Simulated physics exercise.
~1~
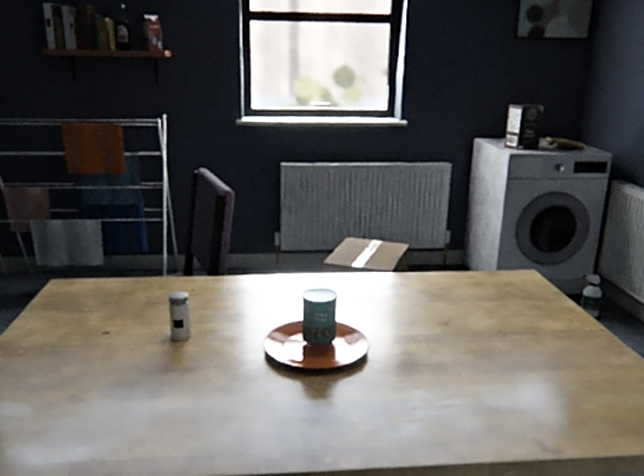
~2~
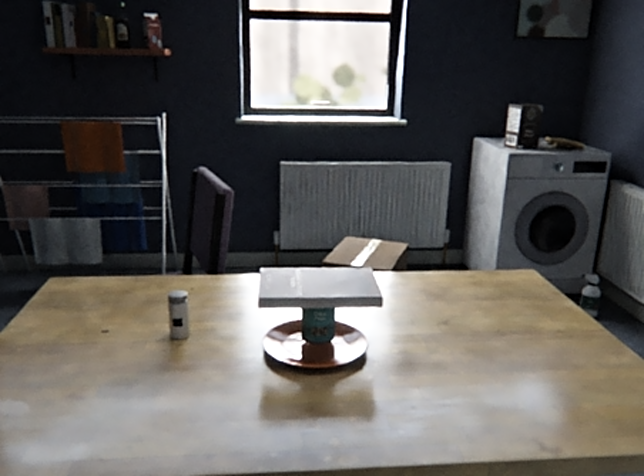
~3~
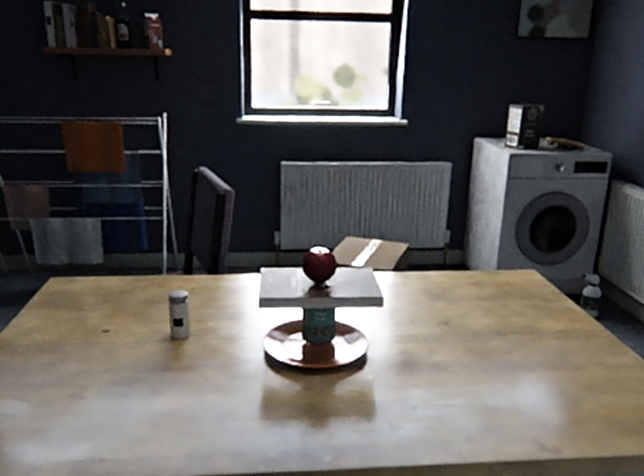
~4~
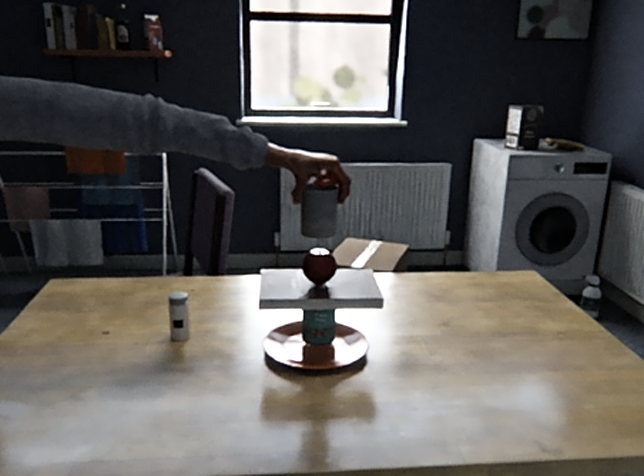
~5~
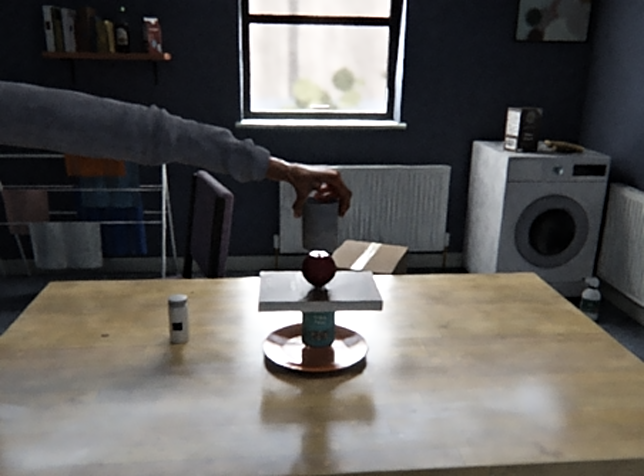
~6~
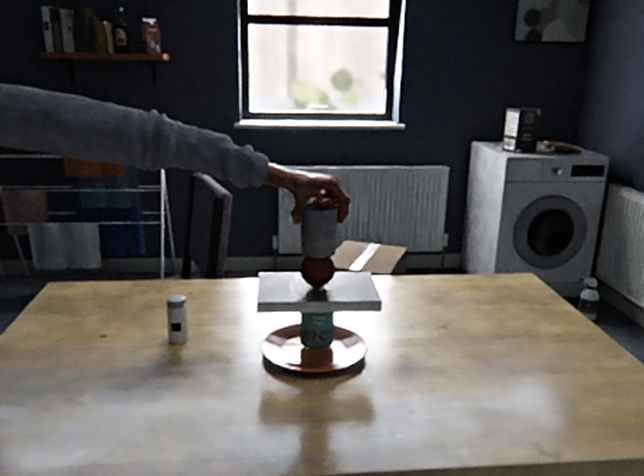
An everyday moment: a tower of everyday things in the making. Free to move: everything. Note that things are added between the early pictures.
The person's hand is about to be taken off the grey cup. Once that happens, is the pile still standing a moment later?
Unsteady.
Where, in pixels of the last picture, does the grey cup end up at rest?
Around (405, 324).
Then, 0.80 s later than the last frame, grey cup now fallen.
Then, 1.00 s later than the last frame, things are still on the move.
When it is over, fallen, grey cup; the other 5 as before. End places, in pixels of the last picture, grey cup near (405, 324). The pile loses its balance.
